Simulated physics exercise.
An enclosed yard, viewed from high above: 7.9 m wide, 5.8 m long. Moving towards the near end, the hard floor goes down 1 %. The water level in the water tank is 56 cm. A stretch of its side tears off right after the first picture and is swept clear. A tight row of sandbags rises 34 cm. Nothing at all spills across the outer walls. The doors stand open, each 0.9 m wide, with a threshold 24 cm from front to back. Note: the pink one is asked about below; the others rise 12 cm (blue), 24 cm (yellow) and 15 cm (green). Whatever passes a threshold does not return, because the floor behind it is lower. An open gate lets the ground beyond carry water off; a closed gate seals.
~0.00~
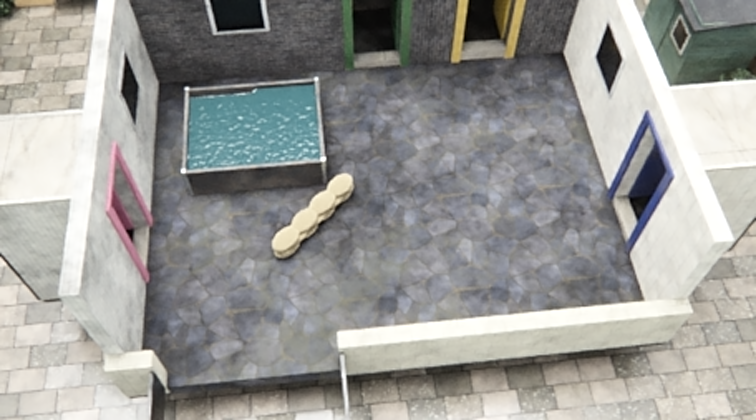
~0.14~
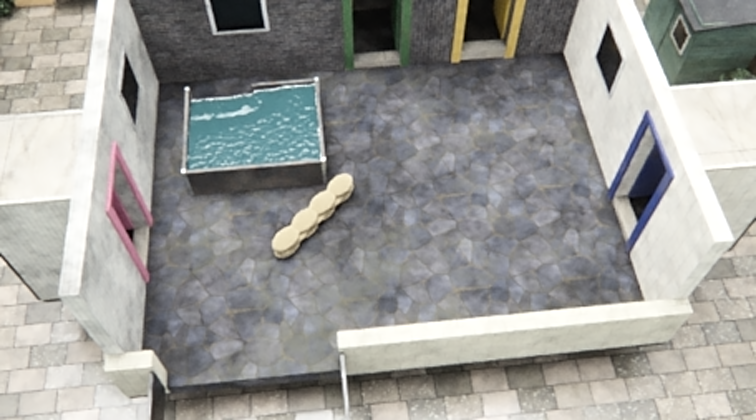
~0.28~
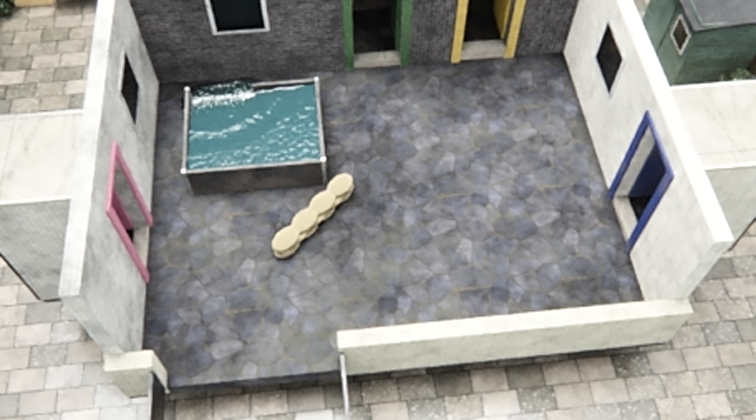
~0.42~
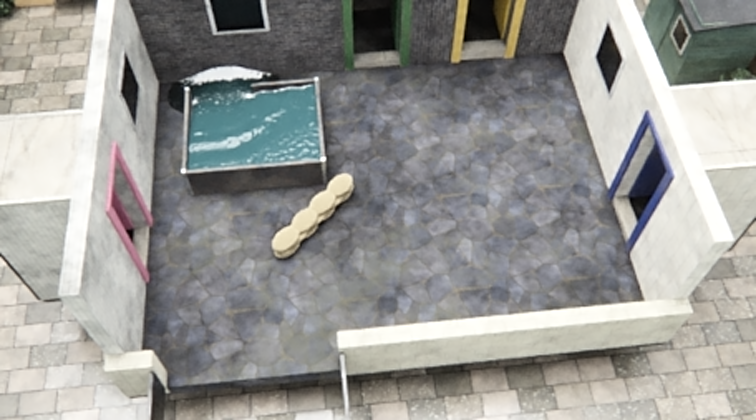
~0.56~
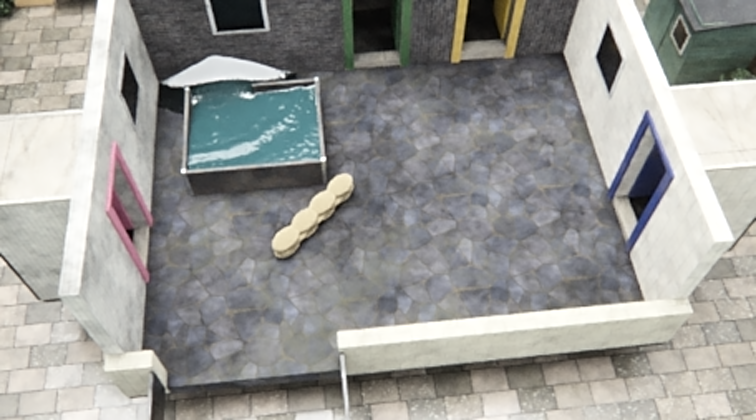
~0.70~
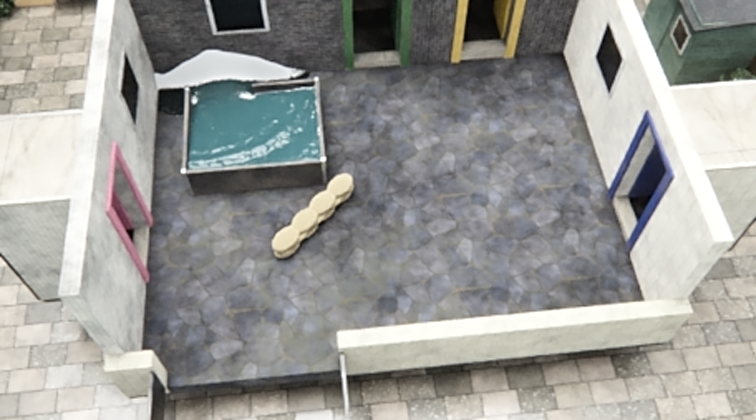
Water tank in a walled yard rippling, then pouring white water out over its far side onto the dark stone floor.
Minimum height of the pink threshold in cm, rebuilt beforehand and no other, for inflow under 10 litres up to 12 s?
7.5 cm.
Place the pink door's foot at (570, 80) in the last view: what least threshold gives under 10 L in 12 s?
11.5 cm.
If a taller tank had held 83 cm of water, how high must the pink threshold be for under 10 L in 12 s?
You'd need a step of close to 12.0 cm.
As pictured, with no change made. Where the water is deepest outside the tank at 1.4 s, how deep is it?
Roughly 57 cm.
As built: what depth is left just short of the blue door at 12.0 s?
Lab note: Depth approx. 3.0 cm.
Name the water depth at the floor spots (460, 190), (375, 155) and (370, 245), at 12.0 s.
Taking the spots in order: About 1, 1 and 1 centimetres.
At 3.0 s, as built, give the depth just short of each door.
Depths in cm - pink: 11, blue: 0, yellow: 6, green: 7.
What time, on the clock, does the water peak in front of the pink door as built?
Roughly at 3.0 s.
After 1.4 s water covers 10 % of the floor, deepest (57 cm) near (159, 84); it has not reached the pink door.
After 3.0 s water covers 35 % of the floor, deepest (30 cm) near (159, 91); 11 cm at the pink door, 2 litres in over its 6 cm threshold.
After 12.0 s water covers 75 % of the floor, deepest (9 cm) near (610, 327); 4 cm at the pink door, 17 litres in over its 6 cm threshold.
At the pink door as built, the water arrived by 2.1 s and peaked near 11 cm at 3.0 s.
With a threshold of 6 cm, 17 litres would have come in within the 12 s; with 9.5 cm, 3 litres. So under 10 litres takes about 7.5 cm.
